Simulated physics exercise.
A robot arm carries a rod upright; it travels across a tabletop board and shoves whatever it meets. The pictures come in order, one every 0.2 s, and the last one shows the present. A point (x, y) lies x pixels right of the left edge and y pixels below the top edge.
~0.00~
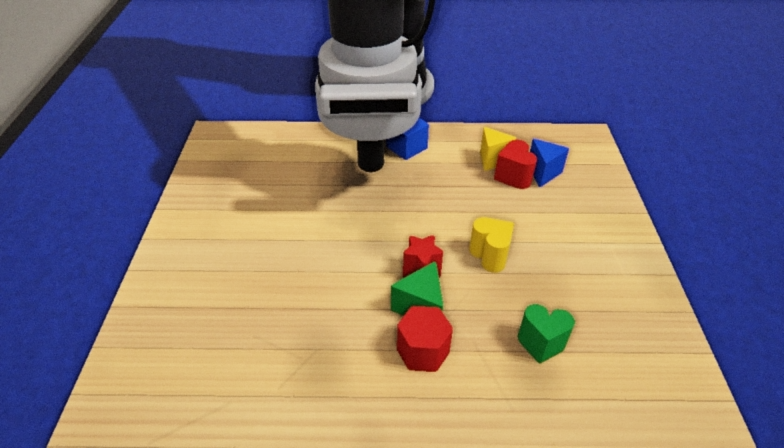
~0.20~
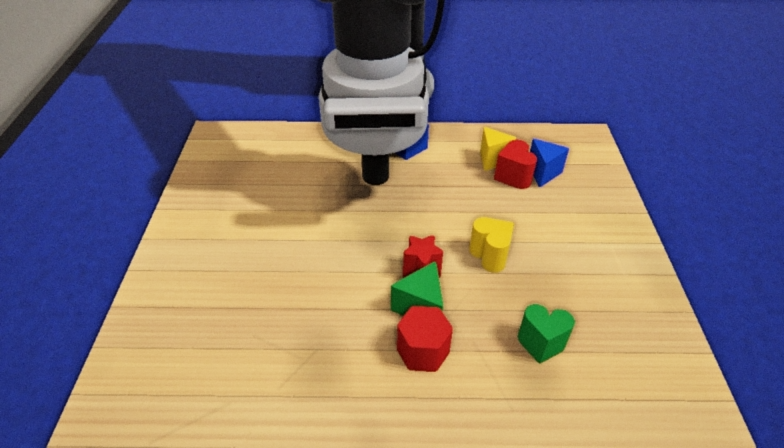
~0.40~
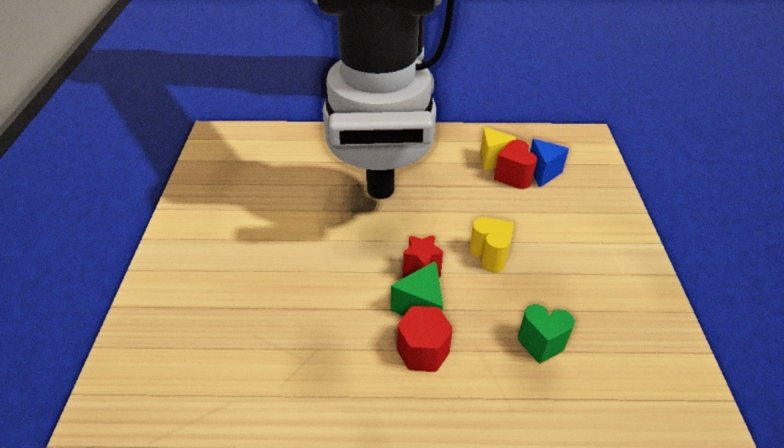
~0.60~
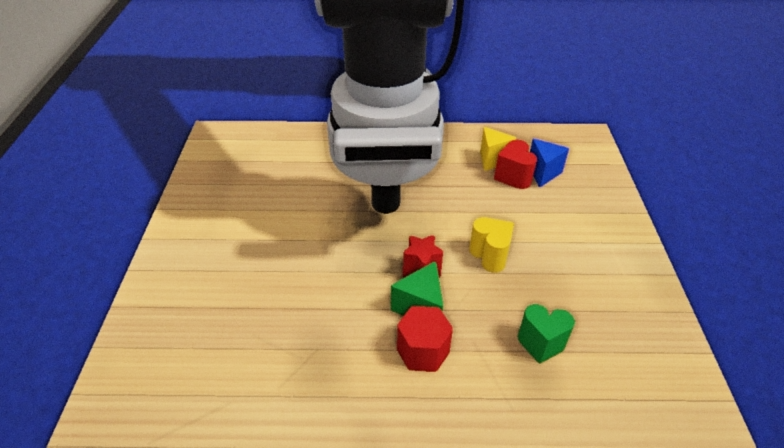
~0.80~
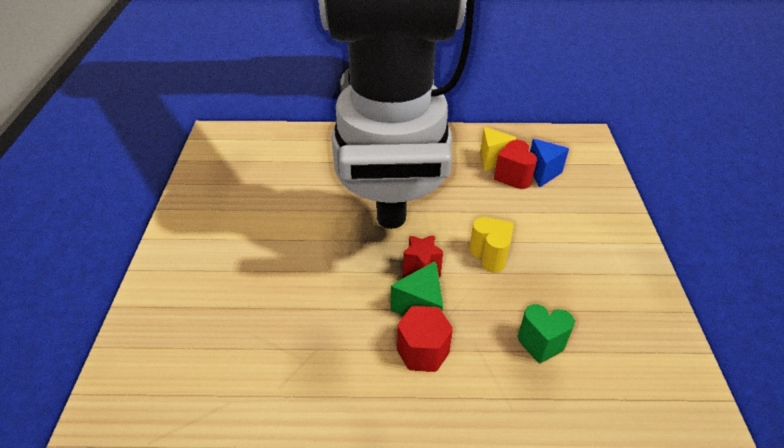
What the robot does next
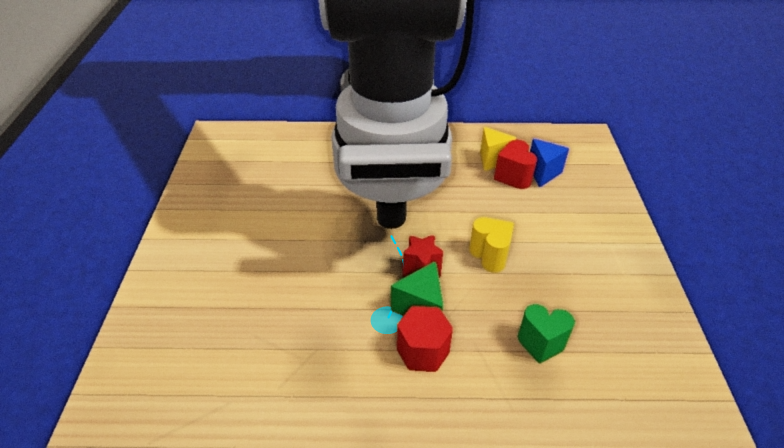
On a wooden board over a blue surface, a robot arm with a black rod starts near the far edge, above scattered red, green, yellow and blue blocks. It moves steadily toward the viewer and slightly right, closing in on the red star, while the visible blocks stay still.
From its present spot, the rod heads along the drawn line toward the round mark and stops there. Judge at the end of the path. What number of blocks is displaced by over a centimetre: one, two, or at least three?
I count two.
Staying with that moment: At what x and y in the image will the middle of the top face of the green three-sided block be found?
In the picture, it is at (444, 293).
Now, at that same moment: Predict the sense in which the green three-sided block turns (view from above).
Twists clockwise.
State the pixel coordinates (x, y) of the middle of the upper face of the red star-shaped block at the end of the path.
For the centre of its top, I'd go with (436, 263).
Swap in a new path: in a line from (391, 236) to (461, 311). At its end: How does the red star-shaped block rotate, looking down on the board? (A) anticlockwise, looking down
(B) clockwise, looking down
A: Anticlockwise, looking down.
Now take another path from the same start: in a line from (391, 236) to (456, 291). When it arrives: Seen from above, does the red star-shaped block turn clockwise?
I believe not.
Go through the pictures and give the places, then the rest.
The first picture shows rod's lower end at (371, 165); green three-sided block at (423, 284); red star-shaped block at (423, 247); red six-sided block at (425, 326); yellow heart at (495, 230).
The second picture shows rod at (376, 178); blocks still.
The third picture shows rod at (381, 192); blocks still.
The fourth picture shows rod at (386, 206); blocks still.
The fifth picture shows rod at (391, 220); green three-sided block at (423, 284); red star-shaped block at (423, 247); red six-sided block at (425, 326); yellow heart at (495, 230).
Drawn move, from (391, 236) by way of (404, 261) and (402, 290) to (387, 320).
What follows on the original path. One third of the way, rod at (404, 246); green three-sided block at (431, 287), turned 15° clockwise; red star-shaped block at (432, 254), turned 15° anticlockwise; red six-sided block at (424, 329).
Two thirds of the way, rod at (402, 274); green three-sided block at (444, 293), turned 30° clockwise; red star-shaped block at (436, 263), turned 85° anticlockwise; red six-sided block at (424, 330).
At the end, rod at (387, 304); green three-sided block at (444, 293), turned 30° clockwise; red star-shaped block at (436, 263), turned 85° anticlockwise; red six-sided block at (424, 330); yellow heart still.
